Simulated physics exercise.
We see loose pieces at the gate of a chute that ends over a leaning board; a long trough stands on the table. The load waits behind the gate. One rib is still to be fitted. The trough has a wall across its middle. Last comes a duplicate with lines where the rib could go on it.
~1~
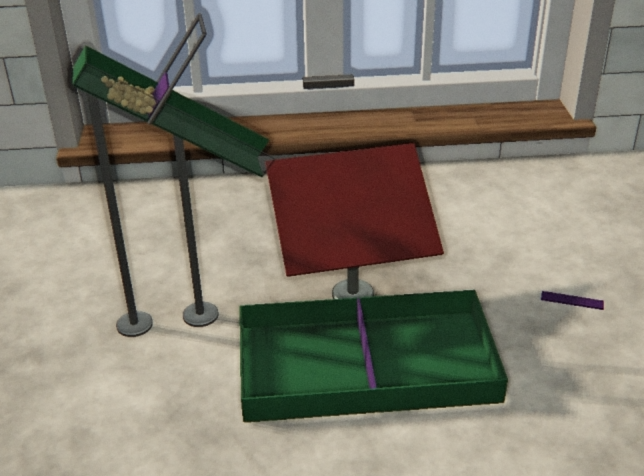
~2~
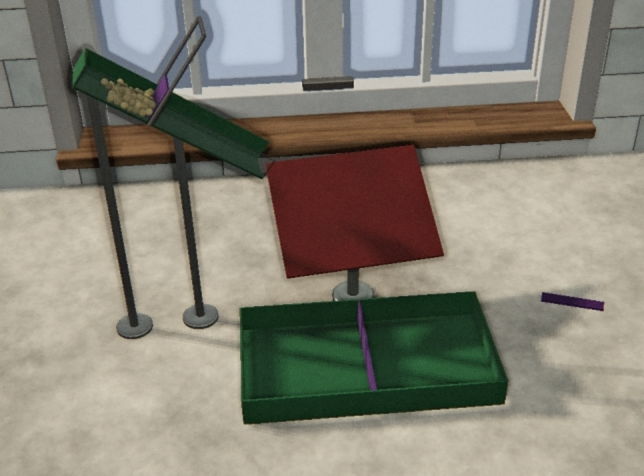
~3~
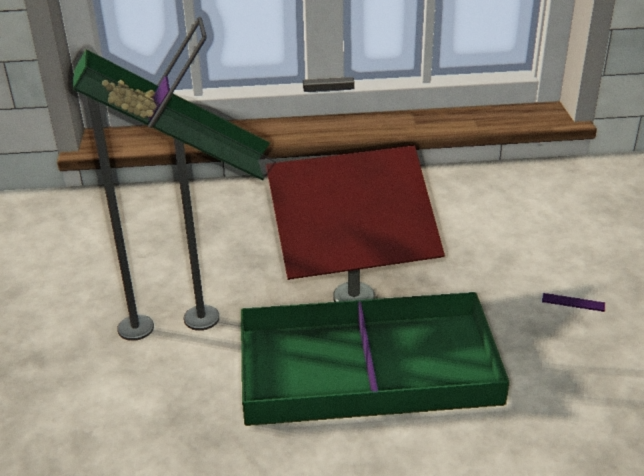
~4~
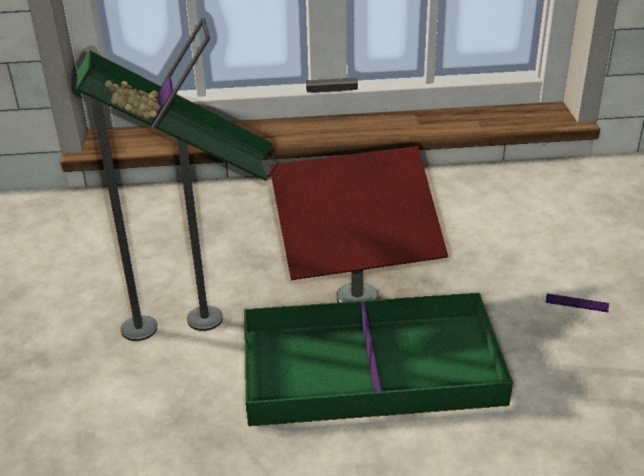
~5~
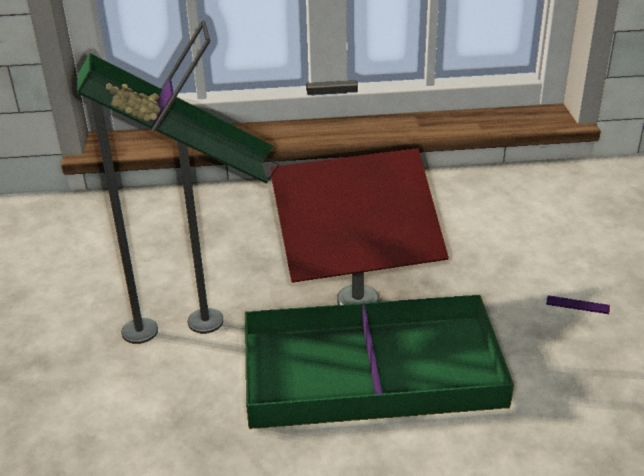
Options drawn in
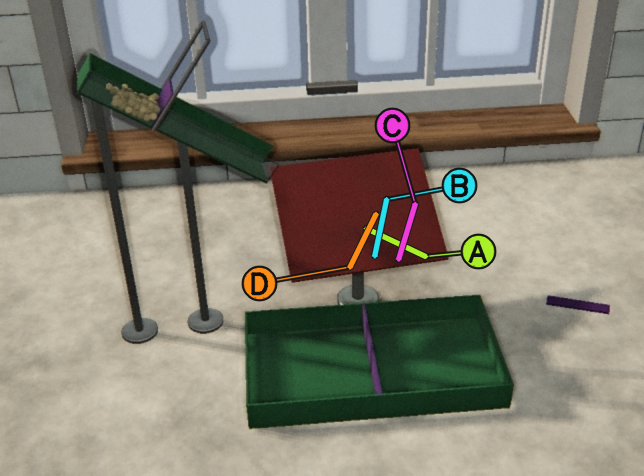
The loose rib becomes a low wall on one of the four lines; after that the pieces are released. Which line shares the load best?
It is B.
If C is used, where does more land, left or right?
More lands on the right.
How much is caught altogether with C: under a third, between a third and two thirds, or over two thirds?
Line C gives over two thirds.
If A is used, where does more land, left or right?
Right.
On the marked copy, line A from (366, 228) to (425, 256); line B from (386, 199) to (374, 255); line C from (415, 204) to (398, 259); line D from (375, 214) to (350, 267).
If A is chosen, of what is caught, a small share in the left half, the bulk in the right.
If B is chosen, of what is caught, close to half in the left half, close to half in the right.
If C is chosen, of what is caught, a small share in the left half, the bulk in the right.
If D is chosen, of what is caught, all but a few in the left half, only a few in the right.
